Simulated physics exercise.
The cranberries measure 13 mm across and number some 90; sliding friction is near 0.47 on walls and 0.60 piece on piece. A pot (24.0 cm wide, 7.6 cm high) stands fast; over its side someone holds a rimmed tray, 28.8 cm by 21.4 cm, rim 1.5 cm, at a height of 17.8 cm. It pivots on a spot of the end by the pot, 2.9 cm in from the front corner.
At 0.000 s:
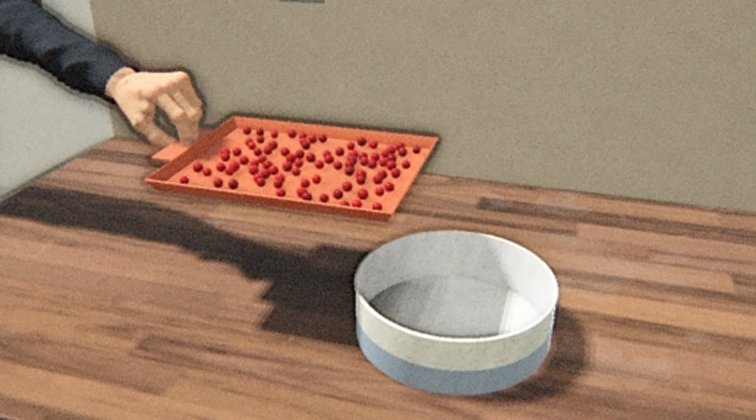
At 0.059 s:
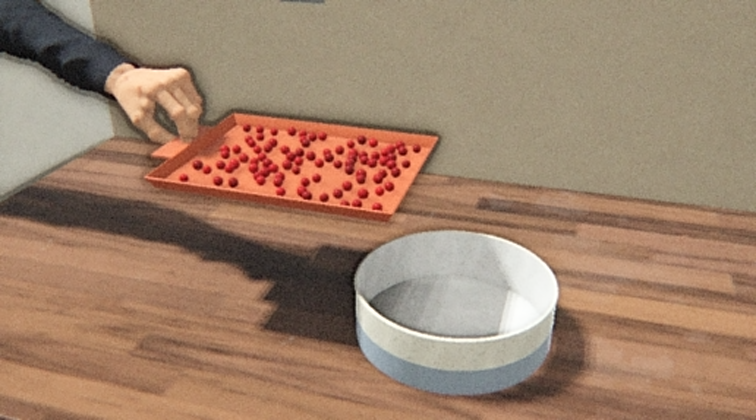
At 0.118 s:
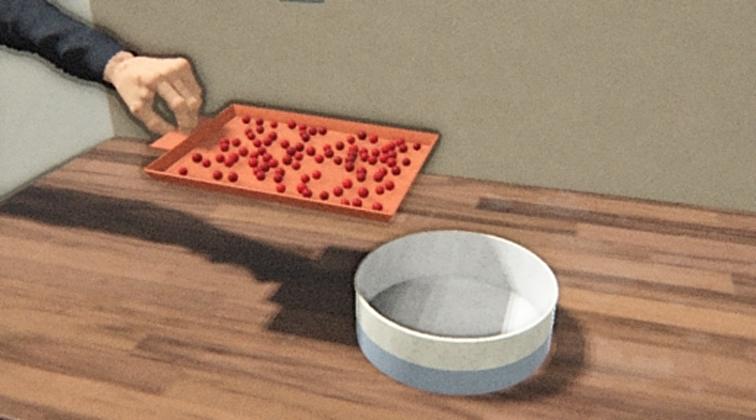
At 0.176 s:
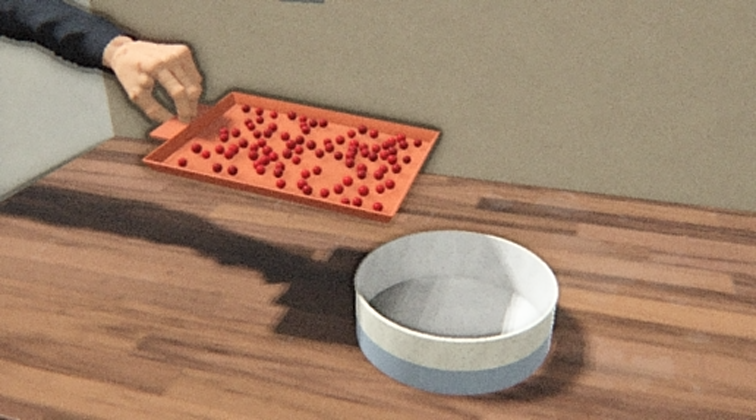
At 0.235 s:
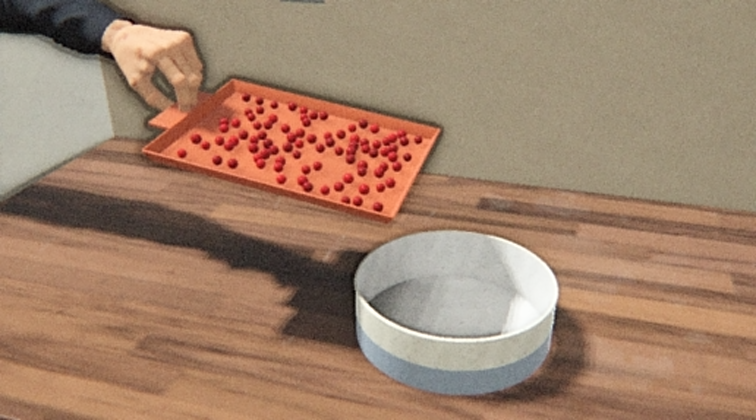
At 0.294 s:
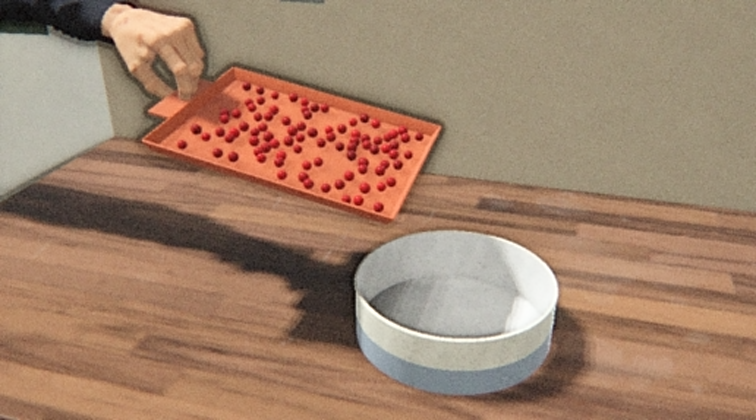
A hand tilts an orange tray of red cranberries, raising its left side gradually.
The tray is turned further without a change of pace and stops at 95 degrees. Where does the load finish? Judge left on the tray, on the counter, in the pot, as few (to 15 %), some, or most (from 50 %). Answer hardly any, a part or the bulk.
Tray: Hardly any, counter: Hardly any, pot: The bulk.
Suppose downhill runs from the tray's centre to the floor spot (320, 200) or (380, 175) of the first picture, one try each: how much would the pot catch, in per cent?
Some 60 and 80 per cent.
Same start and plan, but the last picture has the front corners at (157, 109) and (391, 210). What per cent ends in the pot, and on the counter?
Pot 75, counter 25.
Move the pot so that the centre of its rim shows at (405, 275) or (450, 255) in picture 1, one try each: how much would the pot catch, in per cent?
About 100 and 45 per cent.
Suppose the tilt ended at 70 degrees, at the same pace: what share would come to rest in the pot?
Then about 95 per cent.
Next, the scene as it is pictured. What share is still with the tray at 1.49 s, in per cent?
Some 50 per cent of the load.
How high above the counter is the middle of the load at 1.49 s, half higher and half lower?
Roughly 18 cm.
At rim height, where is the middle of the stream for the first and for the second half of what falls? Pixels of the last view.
First near (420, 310), later near (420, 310).
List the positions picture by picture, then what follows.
In the first picture, tray tilt 0 degrees, front corners at (154, 178) and (387, 209); middle of the pieces at (320, 165); pot at (455, 279).
In the second picture, tray tilt 1 degrees, front corners at (154, 175) and (387, 209); middle of the pieces at (319, 163).
In the third picture, tray tilt 3 degrees, front corners at (153, 168) and (388, 210), lowest corner right front; middle of the pieces at (320, 159).
In the fourth picture, tray tilt 6 degrees, front corners at (152, 158) and (388, 211), lowest corner right front; middle of the pieces at (320, 154).
In the fifth picture, tray tilt 9 degrees, front corners at (151, 149) and (389, 212), lowest corner right front; middle of the pieces at (320, 148).
In the sixth picture, tray tilt 13 degrees, front corners at (151, 139) and (389, 213), lowest corner right front; middle of the pieces at (321, 143); pot at (455, 279). Its pace works out near 55 degrees a second.
After 1.01 s, tilt 51 degrees; the tray holds 95 %, the pot 0 %.
Then, at 1.49 s, tilt 77 degrees; the tray holds 50 %, the pot 20 %.
After 2.04 s, tilt 95 degrees; the tray holds 0 %, the pot 90 %.
At rest (2.4 s), tray 0 %, counter 10 %, pot 90 %.
